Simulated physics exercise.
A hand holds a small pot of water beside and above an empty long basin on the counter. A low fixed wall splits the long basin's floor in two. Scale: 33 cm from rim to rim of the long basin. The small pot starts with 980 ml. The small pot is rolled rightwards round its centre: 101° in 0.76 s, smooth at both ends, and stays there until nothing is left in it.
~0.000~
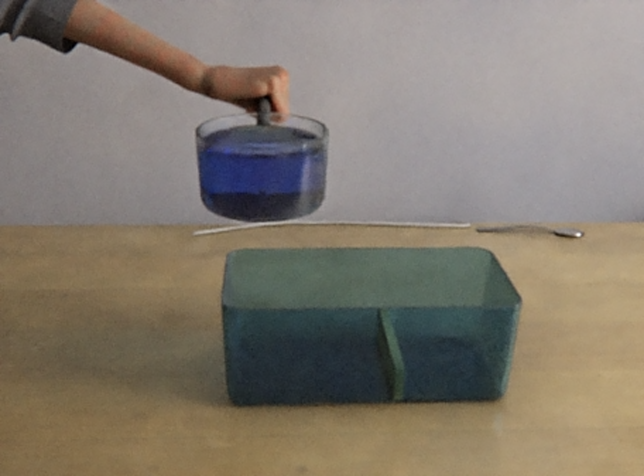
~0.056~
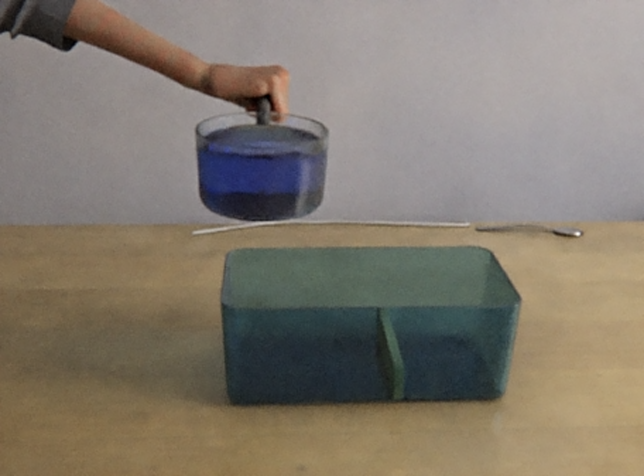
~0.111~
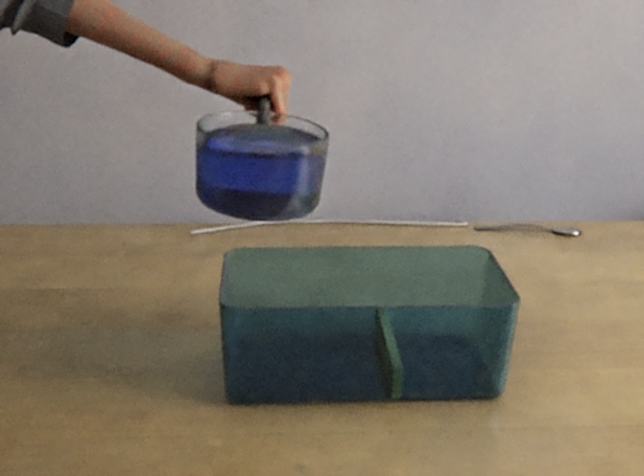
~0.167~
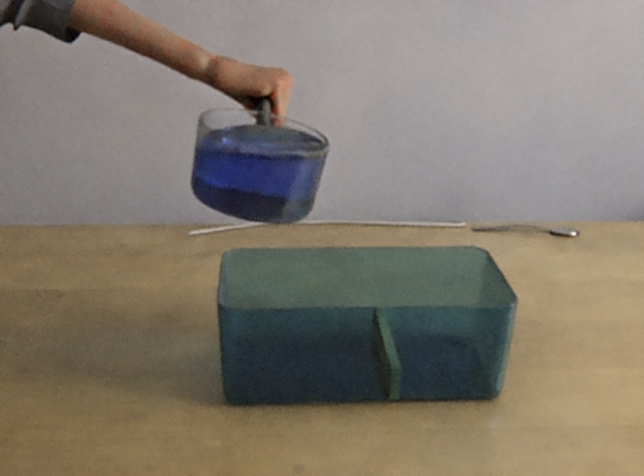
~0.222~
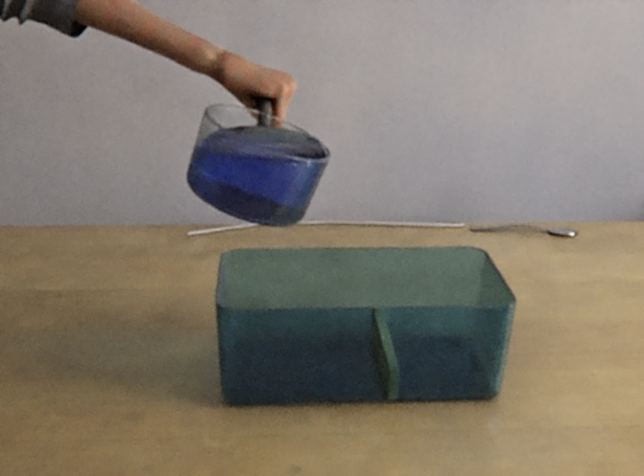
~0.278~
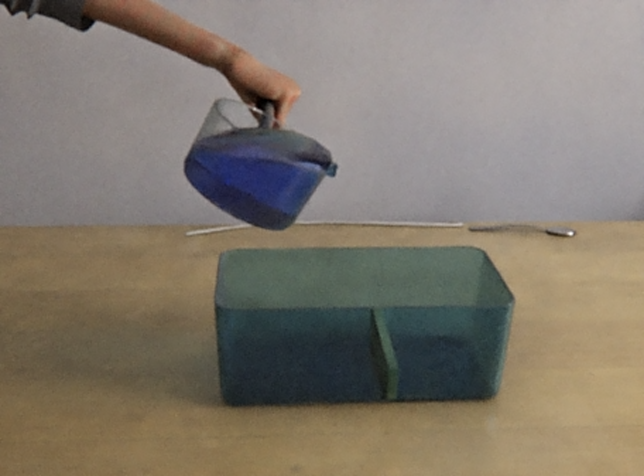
A hand tilts a clear pot of blue liquid rightwards above a long green divided basin.
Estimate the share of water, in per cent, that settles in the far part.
The far part has some 36 per cent.
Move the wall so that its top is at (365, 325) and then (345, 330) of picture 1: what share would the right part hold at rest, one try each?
In turn about 65 and 85 per cent.
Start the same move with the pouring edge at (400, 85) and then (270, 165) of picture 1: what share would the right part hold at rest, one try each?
First 75, then 15 per cent.
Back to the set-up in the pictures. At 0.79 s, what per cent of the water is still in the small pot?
Some 9 per cent.
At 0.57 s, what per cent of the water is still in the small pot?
Some 38 per cent.
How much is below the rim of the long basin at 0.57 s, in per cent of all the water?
Near 26 in a hundred.
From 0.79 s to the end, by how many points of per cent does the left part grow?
Some 14 per cent.
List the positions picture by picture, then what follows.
Tilt 0°; pouring edge (327, 132); surface from (200, 140) to (324, 140); the long basin's rim runs from (225, 279) to (506, 276); the wall's top is at (391, 337), in the first picture.
Tilt 1°; pouring edge (327, 133); surface from (200, 138) to (324, 140), in the second picture.
Tilt 5°; pouring edge (328, 136); surface from (200, 138) to (325, 141), in the third picture.
Tilt 12°; pouring edge (328, 144); surface from (200, 138) to (326, 142), in the fourth picture.
Tilt 20°; pouring edge (329, 155); surface from (198, 141) to (328, 148); 1 per cent is over the edge, in the fifth picture.
Tilt 30°; pouring edge (328, 166); surface from (194, 145) to (326, 157); 4 per cent is over the edge, in the sixth picture.
After 0.57 s the tilt is 87° and 38 per cent is still to pour, 12 is left of the wall and 15 right of it.
After 0.79 s the tilt is 101° and 9 per cent is still to pour, 48 is left of the wall and 36 right of it.
After 1.01 s the tilt is 101° and 1 per cent is still to pour, 59 is left of the wall and 35 right of it.
After 1.26 s the tilt is 101° and 0 per cent is still to pour, 62 is left of the wall and 36 right of it.
In the end 62 per cent lies left of the wall, 36 right of it and 2 outside.
